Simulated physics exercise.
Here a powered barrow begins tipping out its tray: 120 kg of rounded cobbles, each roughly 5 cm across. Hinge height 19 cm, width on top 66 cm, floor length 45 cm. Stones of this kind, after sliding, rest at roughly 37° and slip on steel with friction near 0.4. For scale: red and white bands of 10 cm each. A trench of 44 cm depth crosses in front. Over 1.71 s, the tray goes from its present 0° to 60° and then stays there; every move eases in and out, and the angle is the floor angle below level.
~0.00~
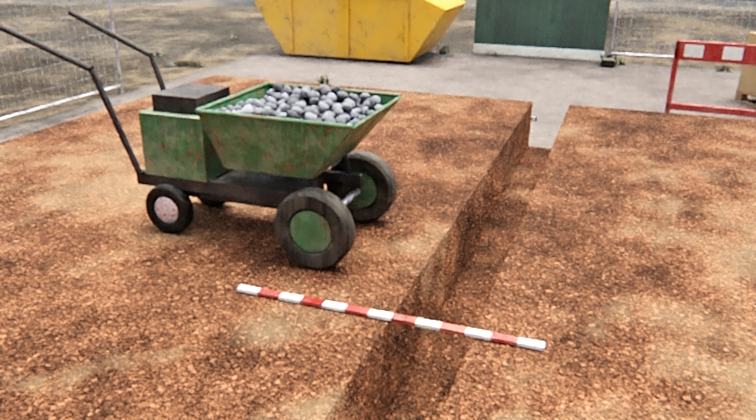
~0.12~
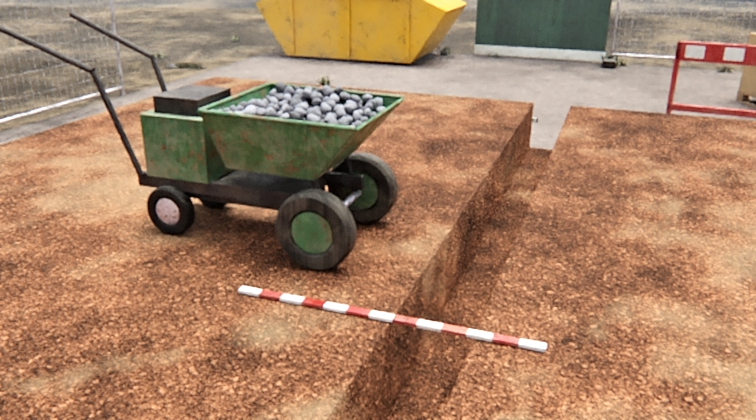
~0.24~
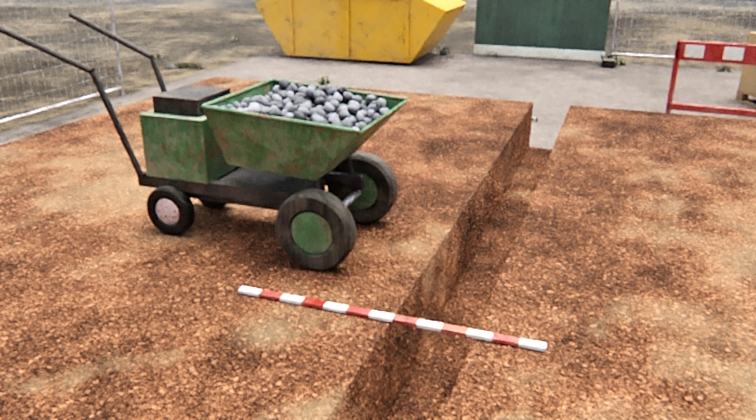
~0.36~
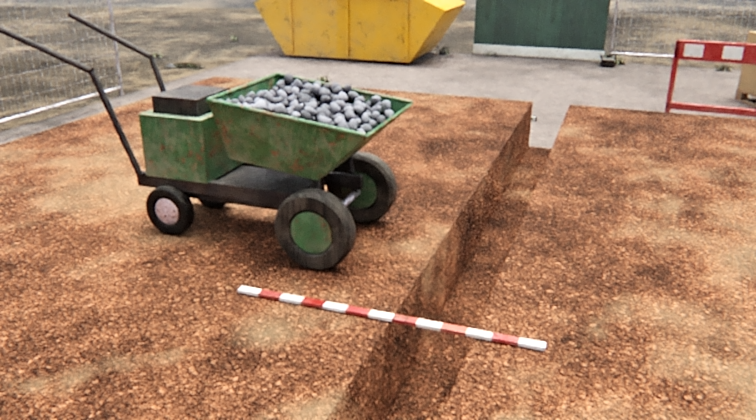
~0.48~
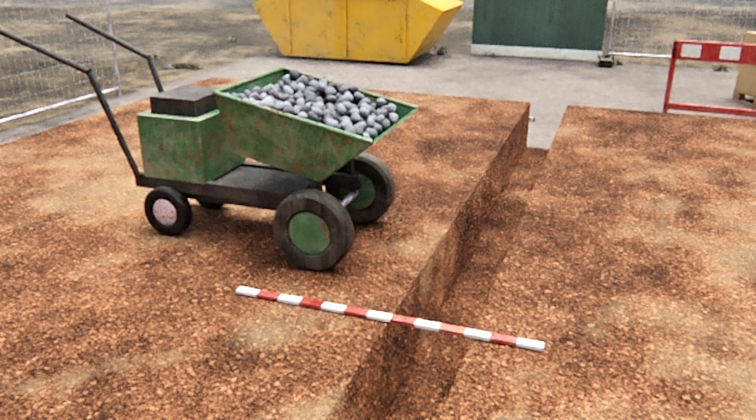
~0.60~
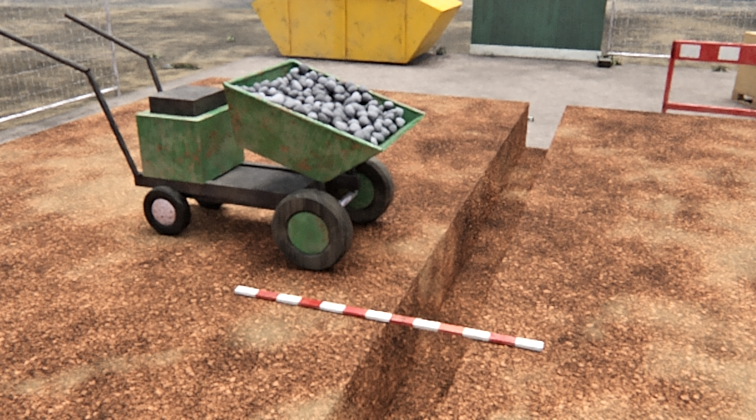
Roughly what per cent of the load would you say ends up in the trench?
I'd say 79 per cent ends up in the trench.
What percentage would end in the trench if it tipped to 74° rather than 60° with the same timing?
Near 90 per cent then.
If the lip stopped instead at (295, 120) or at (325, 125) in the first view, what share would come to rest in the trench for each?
Roughly 50 in a hundred from the first, 80 in a hundred from the second.
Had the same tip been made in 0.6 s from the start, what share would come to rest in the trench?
About 55 percent, I'd say.
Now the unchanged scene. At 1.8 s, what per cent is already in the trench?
25 per cent or so by then.
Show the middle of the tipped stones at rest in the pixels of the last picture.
Somewhere around (464, 329) in the last picture.
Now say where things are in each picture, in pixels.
In the first picture, the tray is at 0°, its lip at (353, 127); the top of the load is at (315, 92).
In the second picture, the tray is at 1°, its lip at (356, 130); the top of the load is at (317, 93); the stones move at 0.1 m/s on average.
In the third picture, the tray is at 3°, its lip at (360, 132); the top of the load is at (311, 90); the stones move at 0.2 m/s on average.
The fourth picture shows lip at (366, 136), floor tilted 7°, highest stones at (312, 86); the stones move at 0.3 m/s on average.
The fifth picture shows lip at (373, 143), floor tilted 12°, highest stones at (296, 84); the stones move at 0.3 m/s on average.
In the sixth picture, the tray is at 17°, its lip at (381, 151); the top of the load is at (302, 78); the stones move at 0.4 m/s on average.
After 1.3 s the floor is at 51°; 100 % in the tray; the foremost stones are at (427, 192).
After 1.8 s the floor is at 60°; 75 % in the tray, 24 % in the trench, 1 % past the trench; the foremost stones are at (502, 268).
After 2.2 s the floor is at 60°; 50 % in the tray, 45 % in the trench, 5 % past the trench; the foremost stones are at (562, 278).
After 4.1 s the floor is at 60°; 16 % in the tray, 79 % in the trench, 6 % past the trench; the foremost stones are at (593, 272).
